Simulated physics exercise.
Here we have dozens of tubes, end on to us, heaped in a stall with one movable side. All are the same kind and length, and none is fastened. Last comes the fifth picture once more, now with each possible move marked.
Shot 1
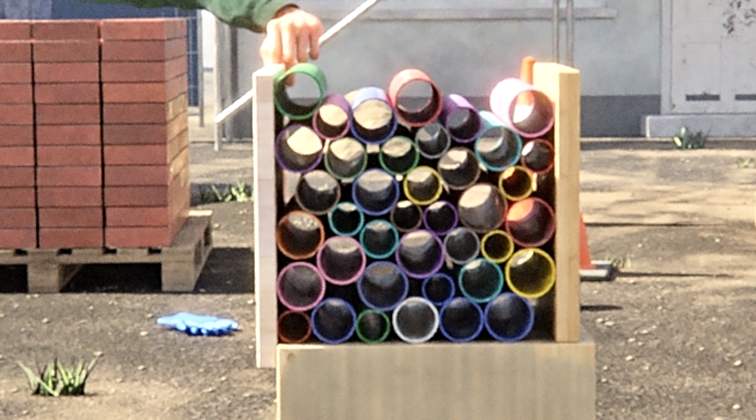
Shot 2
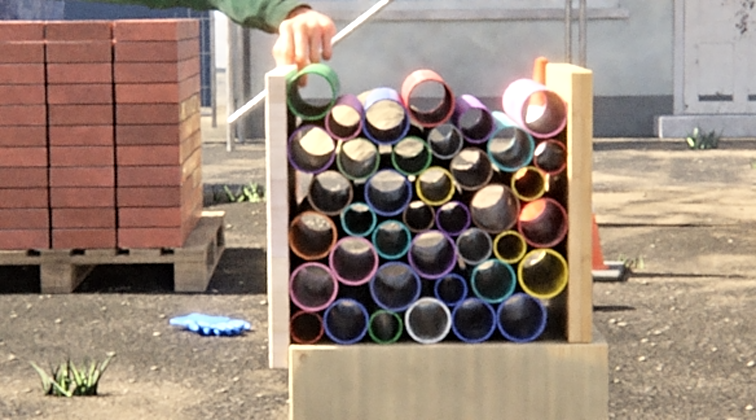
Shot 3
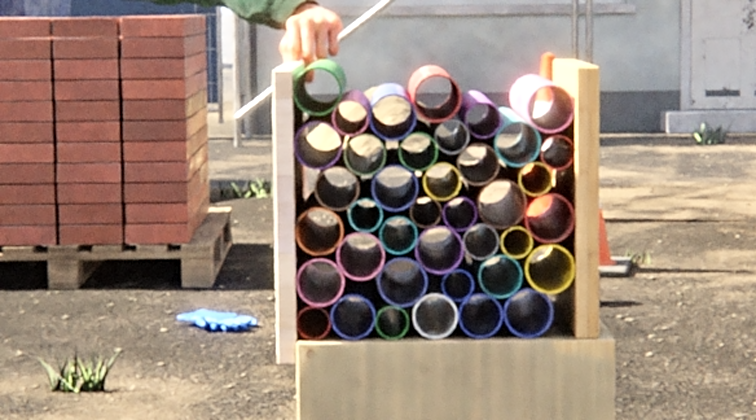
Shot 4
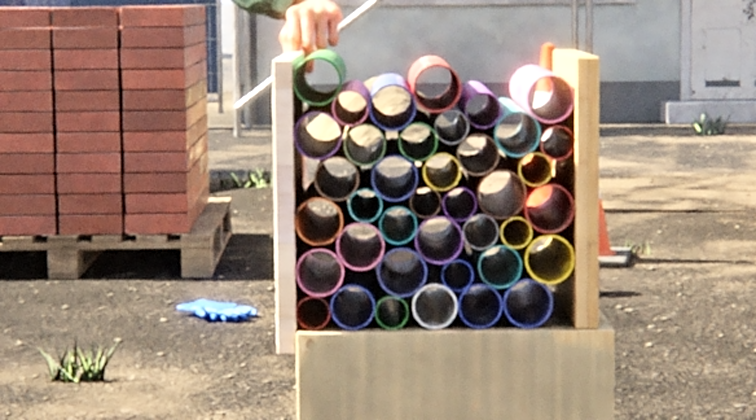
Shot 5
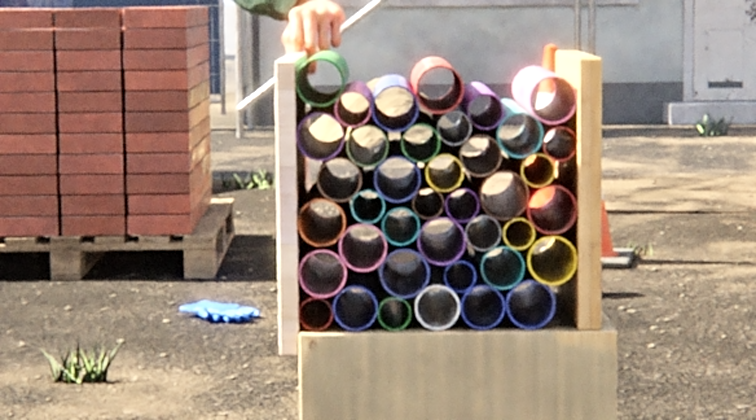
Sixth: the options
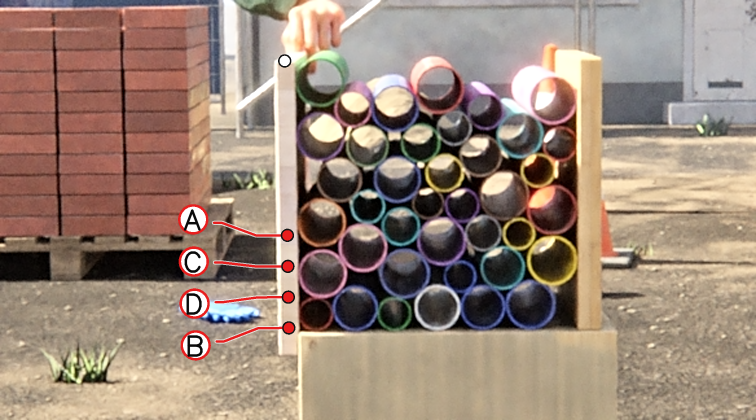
A hand in a green sleeve rested on the top left of a wooden stall heaped with colourful tubes, and nothing in the stack visibly shifted while the whole view wobbled slightly.
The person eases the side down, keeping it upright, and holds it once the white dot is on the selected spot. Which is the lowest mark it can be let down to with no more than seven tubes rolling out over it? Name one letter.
It can be let down to A.
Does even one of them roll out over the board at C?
Yes, at C.
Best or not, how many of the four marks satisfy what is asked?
One of the four.
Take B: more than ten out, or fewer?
More than ten.
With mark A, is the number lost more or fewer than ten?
At A, fewer than ten.
On the marked copy, A at (287, 236); B at (289, 328); C at (288, 266); D at (288, 297); the white dot at (285, 61).
Taking A. A third of the way, top of the board (296, 143).
Two thirds of the way, top of the board (298, 233).
When it is over, top of the board (298, 235), seven out over the board.
As for the rest, B more than seven out over the board; C more than seven out over the board; D more than seven out over the board.
